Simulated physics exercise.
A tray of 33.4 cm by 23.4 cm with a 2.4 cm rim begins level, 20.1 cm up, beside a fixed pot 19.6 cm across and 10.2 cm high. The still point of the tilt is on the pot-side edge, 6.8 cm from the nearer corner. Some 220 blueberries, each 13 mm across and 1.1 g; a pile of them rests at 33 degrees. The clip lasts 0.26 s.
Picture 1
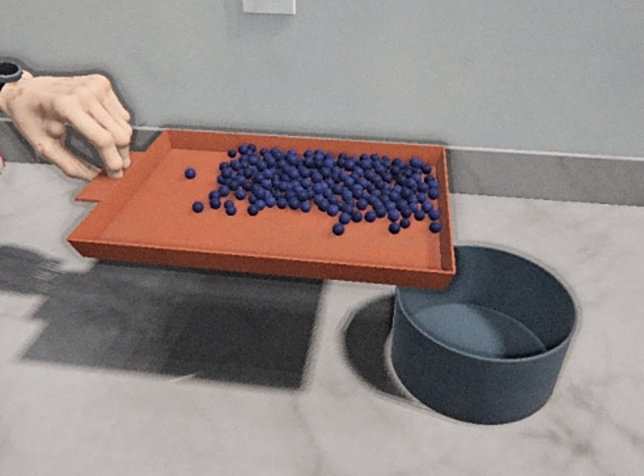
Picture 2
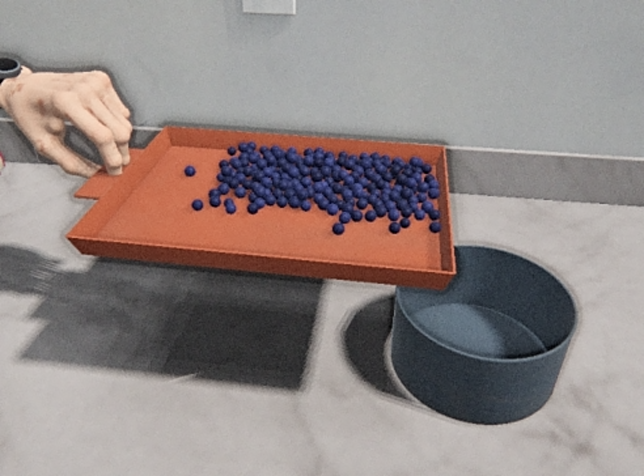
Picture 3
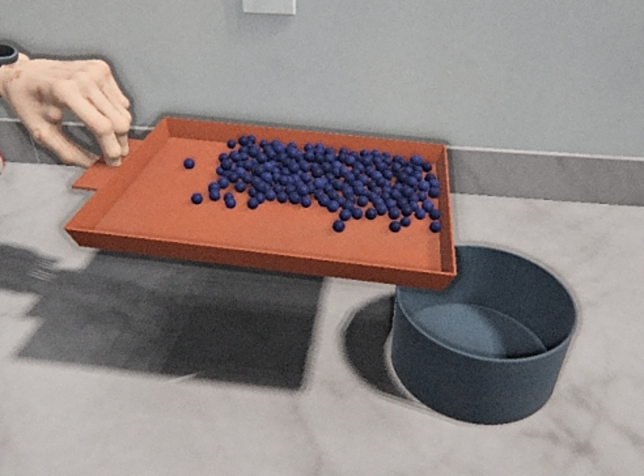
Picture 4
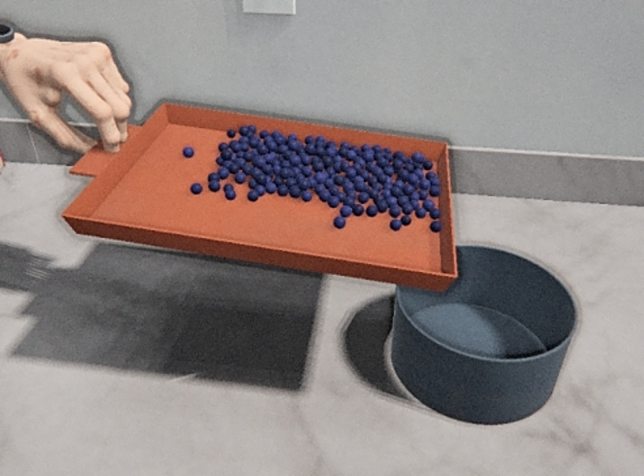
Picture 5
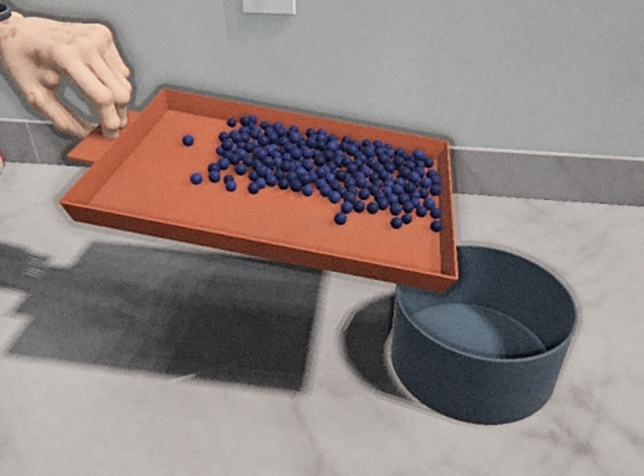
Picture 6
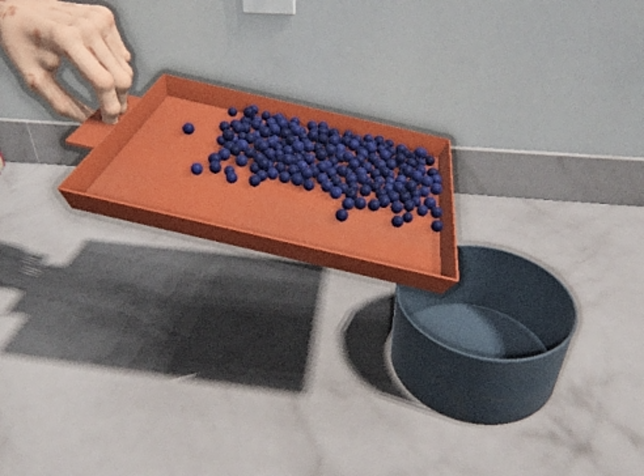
A hand slowly raises the left side of an orange tray of blueberries beside a pot.
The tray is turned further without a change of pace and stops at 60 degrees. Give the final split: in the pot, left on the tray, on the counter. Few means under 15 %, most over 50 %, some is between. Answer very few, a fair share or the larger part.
Pot: Very few, tray: The larger part, counter: Very few.
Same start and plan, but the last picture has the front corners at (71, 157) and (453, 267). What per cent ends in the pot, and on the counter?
Pot 10, counter 5.
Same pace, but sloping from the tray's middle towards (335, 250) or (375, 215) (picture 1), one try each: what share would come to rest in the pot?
About 0 and 5 per cent.
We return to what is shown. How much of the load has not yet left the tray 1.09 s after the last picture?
Roughly 95 per cent.
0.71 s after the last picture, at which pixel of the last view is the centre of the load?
At about (421, 175).
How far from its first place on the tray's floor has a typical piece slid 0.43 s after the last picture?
Roughly 4 cm.
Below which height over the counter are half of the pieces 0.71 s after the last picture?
Some 26 cm.
Then, 0.43 s after the last picture, tilt 35 degrees; the tray holds 100 %, the pot 0 %.
Then, 0.71 s after the last picture, tilt 50 degrees; the tray holds 100 %, the pot 0 %.
Then, 1.09 s after the last picture, tilt 60 degrees; the tray holds 95 %, the pot 0 %.
In the end, pot 5 %, tray 95 %, counter 5 %.
